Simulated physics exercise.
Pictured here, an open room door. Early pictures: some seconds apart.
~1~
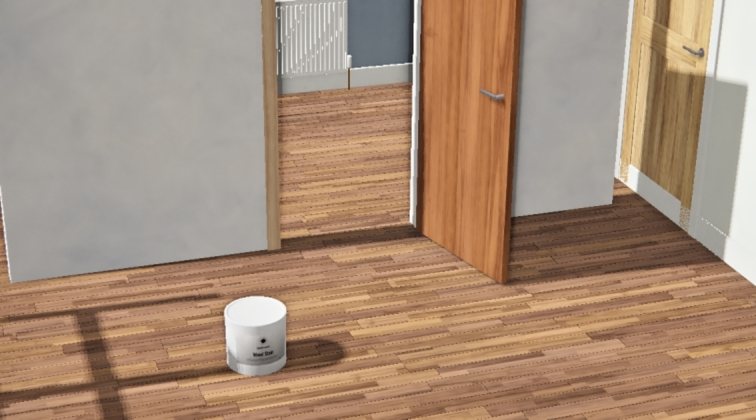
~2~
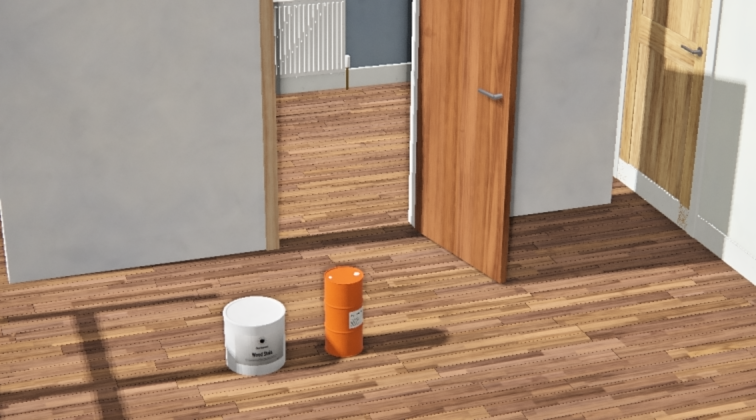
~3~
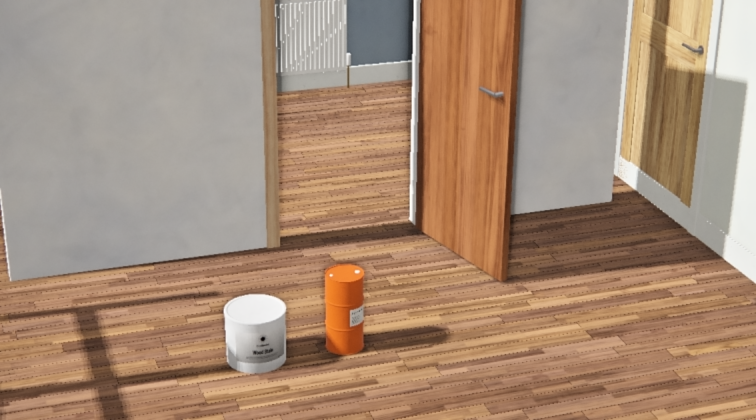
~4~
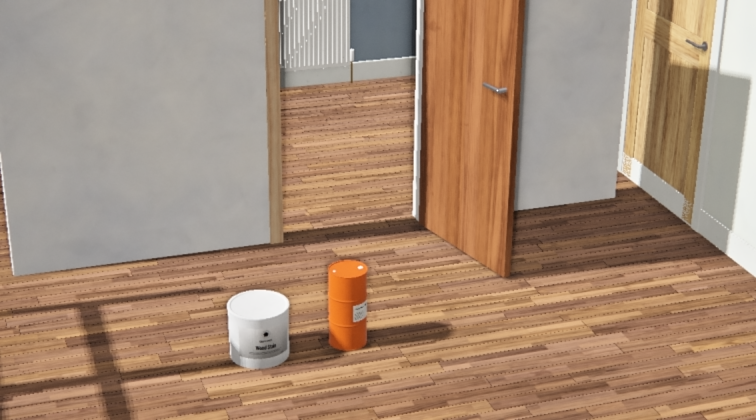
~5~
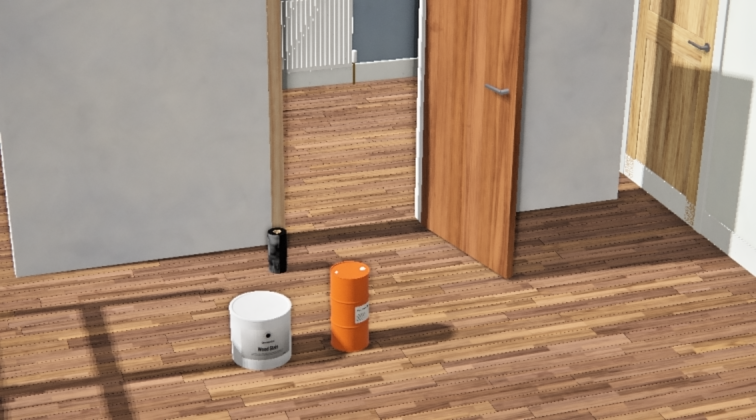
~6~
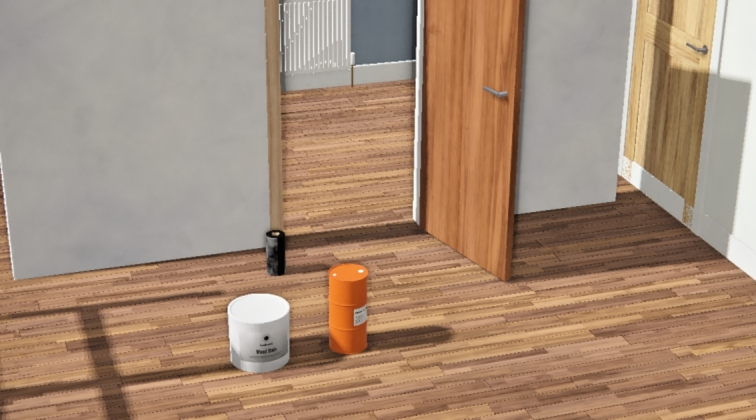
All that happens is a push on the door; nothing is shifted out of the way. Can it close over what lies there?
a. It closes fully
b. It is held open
a.
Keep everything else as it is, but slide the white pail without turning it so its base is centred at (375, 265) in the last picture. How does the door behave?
After that it cannot finish its swing.
Then, 0.80 s on from there, door 81° open.
Then, 1.40 s on from there, door 46° open.
Then, 1.90 s on from there, door 15° open.
In the end, door 0° open; all 3 unmoved. At the end, from the last picture's camera, black roll near (276, 253).
